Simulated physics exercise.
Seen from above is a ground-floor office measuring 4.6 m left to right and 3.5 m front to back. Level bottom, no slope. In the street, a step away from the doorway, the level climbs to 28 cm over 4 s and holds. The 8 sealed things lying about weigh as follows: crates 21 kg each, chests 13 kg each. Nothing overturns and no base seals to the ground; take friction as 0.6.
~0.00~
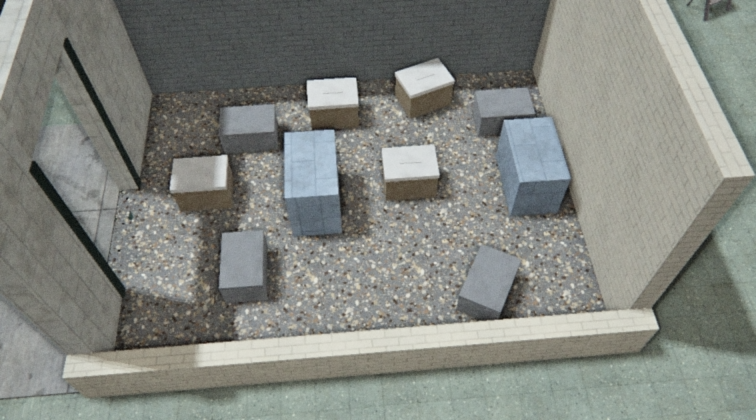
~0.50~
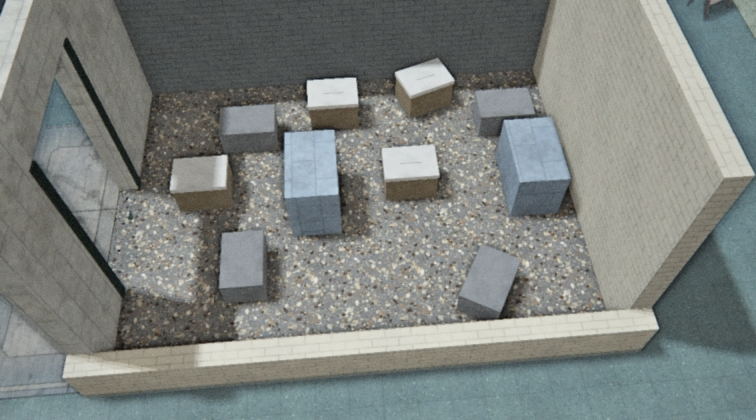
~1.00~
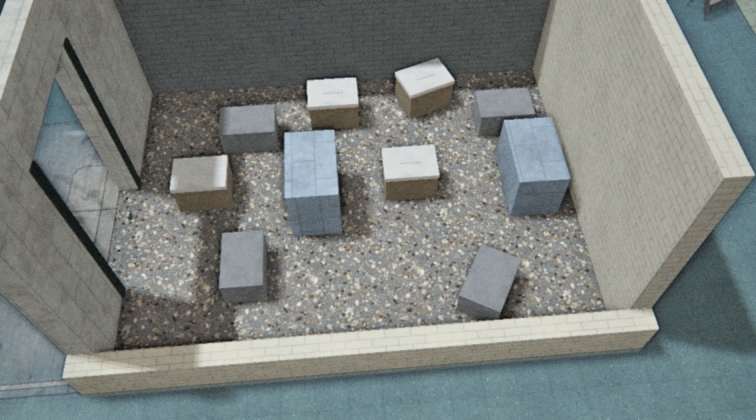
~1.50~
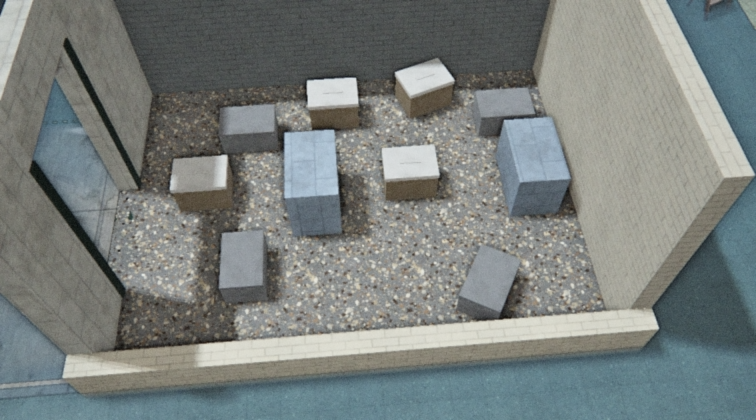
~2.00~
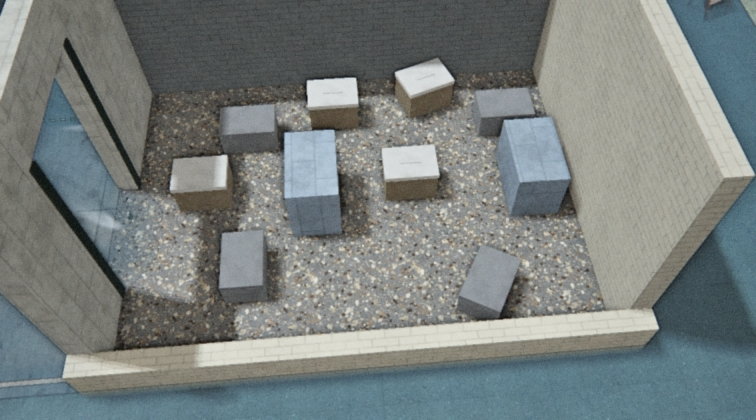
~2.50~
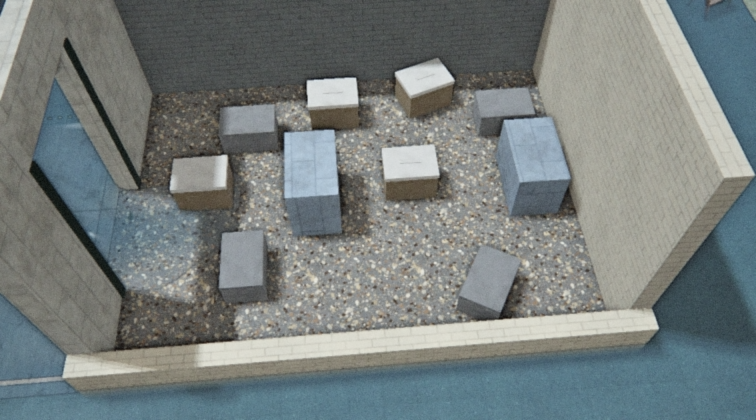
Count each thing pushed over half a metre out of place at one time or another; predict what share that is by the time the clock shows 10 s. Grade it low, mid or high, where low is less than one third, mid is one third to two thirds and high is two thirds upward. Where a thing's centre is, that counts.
Grade: High.
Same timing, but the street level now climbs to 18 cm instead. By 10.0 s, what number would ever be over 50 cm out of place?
In that case the number is 2.
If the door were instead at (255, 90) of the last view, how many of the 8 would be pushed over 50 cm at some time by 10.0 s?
Then the count would be 4.
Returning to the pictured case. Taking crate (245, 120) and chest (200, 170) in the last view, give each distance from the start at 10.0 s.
They've ended up 80 cm and 200 cm away, in that order.
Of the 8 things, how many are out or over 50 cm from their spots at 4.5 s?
I count 2.
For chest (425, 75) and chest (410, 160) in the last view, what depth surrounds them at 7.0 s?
First about 5 cm, second about 1 cm.
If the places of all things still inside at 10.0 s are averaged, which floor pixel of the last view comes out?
Near (434, 156).
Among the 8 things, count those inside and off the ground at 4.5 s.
I'd say 1 of them.
After 3.5 s 0 of 8 are over 50 cm from their spots; 0 afloat.
After 4.5 s 2 of 8 are over 50 cm from their spots; 1 afloat.
After 7.0 s 5 of 8 are over 50 cm from their spots; 4 afloat.
After 10.0 s 6 of 8 are over 50 cm from their spots, and 6 have been at some point; 7 afloat.
